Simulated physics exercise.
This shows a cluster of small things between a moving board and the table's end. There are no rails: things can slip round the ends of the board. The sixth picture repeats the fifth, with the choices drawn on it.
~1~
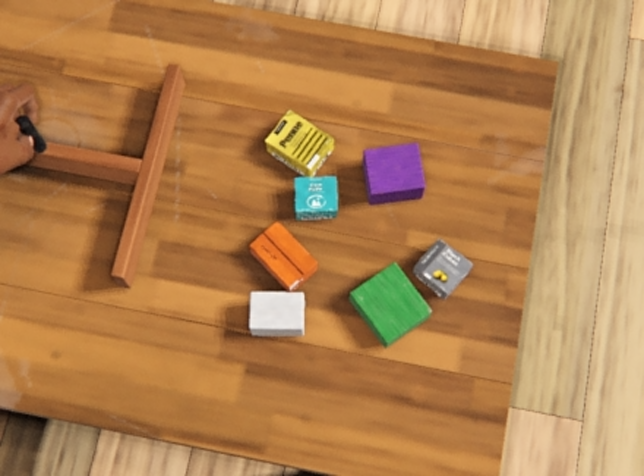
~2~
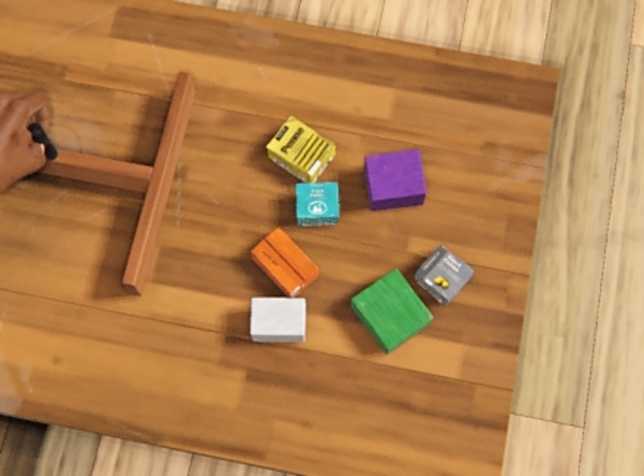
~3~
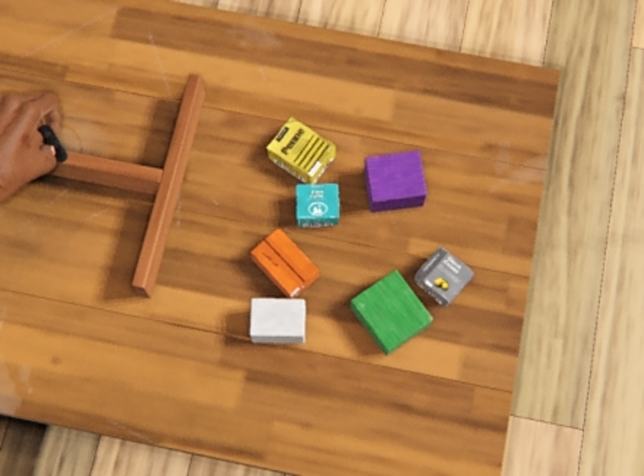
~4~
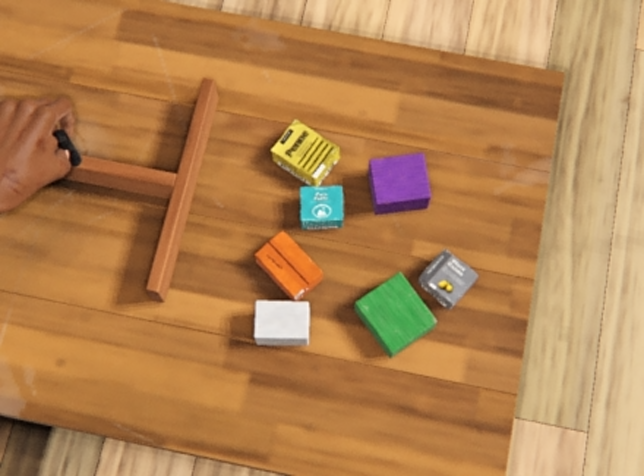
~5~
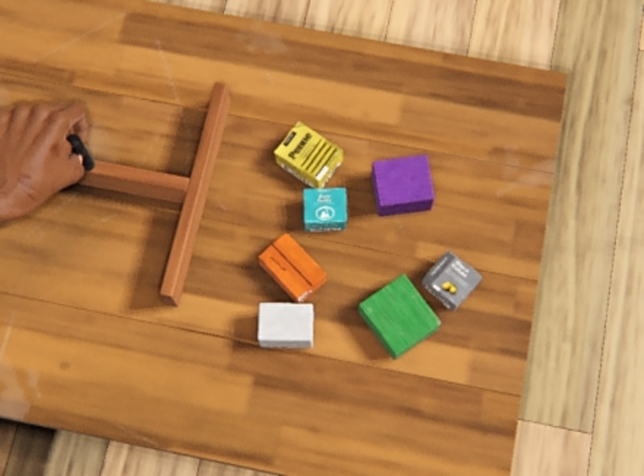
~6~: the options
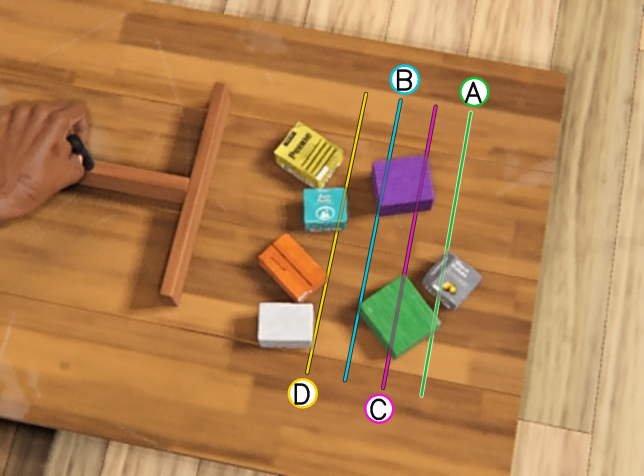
A hand slid a wooden T-shaped board slowly rightward across a tabletop, closing some of the gap to a loose cluster of seven small colourful blocks and boxes, which stayed practically still without being touched.
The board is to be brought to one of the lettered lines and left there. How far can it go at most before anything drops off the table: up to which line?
The farthest safe stop is A.
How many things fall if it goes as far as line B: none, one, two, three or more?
The count is none.
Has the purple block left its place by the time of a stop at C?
Yes.
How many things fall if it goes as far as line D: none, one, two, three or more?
In all, none.
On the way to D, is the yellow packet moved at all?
Yes.
On the marked copy, A at (447, 248); B at (374, 234); C at (411, 241); D at (338, 227).
Following A. Soon after the start, board (286, 203); white block (294, 330); yellow packet (338, 156).
Later, board (378, 220); purple block (468, 210); green block (441, 347).
In the end, board (446, 233); purple block (522, 226); grey packet (498, 282); nothing has fallen.
As for the rest, B is safe but short; C is safe but short; D is safe but short.
